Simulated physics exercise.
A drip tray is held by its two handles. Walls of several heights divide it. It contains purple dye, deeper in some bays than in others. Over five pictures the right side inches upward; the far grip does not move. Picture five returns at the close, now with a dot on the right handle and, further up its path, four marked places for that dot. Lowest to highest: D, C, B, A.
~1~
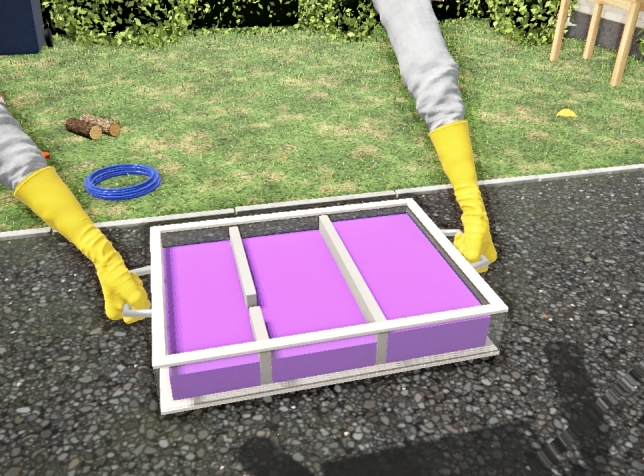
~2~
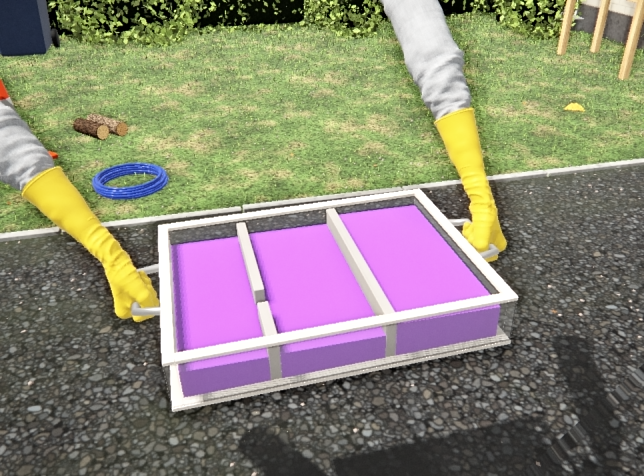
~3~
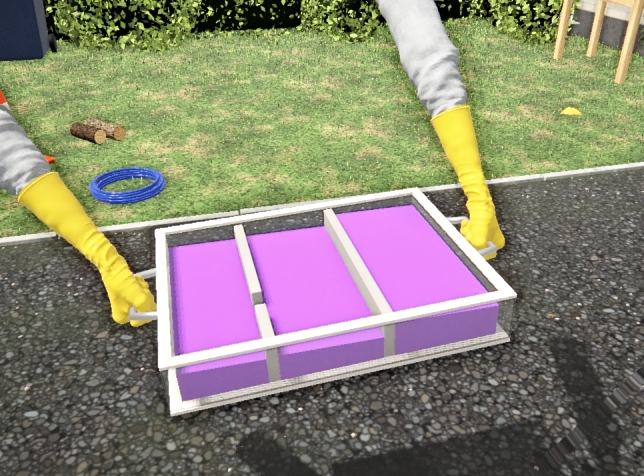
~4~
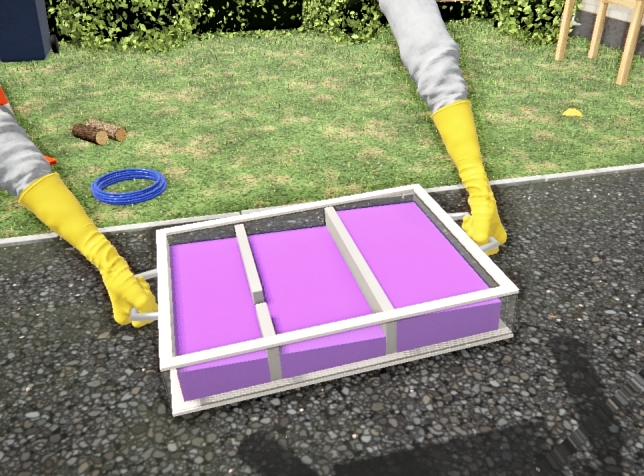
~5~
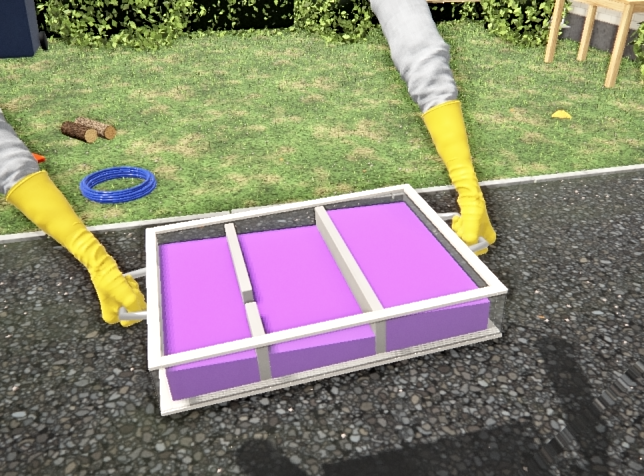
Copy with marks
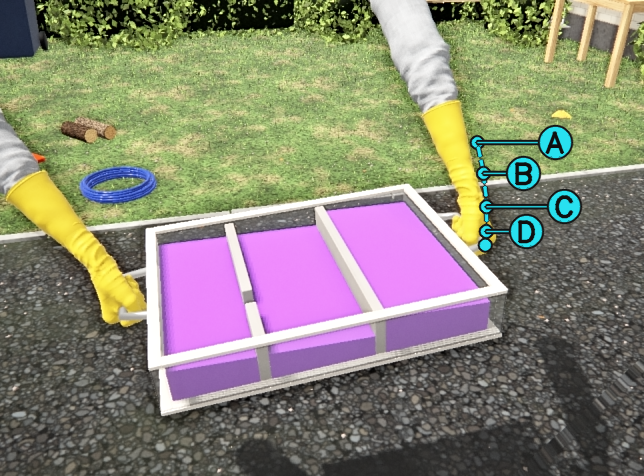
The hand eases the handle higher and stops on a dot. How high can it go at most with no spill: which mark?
Use mark C.
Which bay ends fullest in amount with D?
That is the right bay.
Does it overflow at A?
Yes.
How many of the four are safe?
Two of the four.
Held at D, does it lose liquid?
No.
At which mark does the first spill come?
The answer is B.
In cyan, A at (477, 142); B at (483, 173); C at (486, 206); D at (486, 231).
With A, about 34 % goes over the rim.
With B, about 16 % goes over the rim.
With C, nothing spills; the right bay holds the most.
With D, nothing spills; the right bay holds the most.
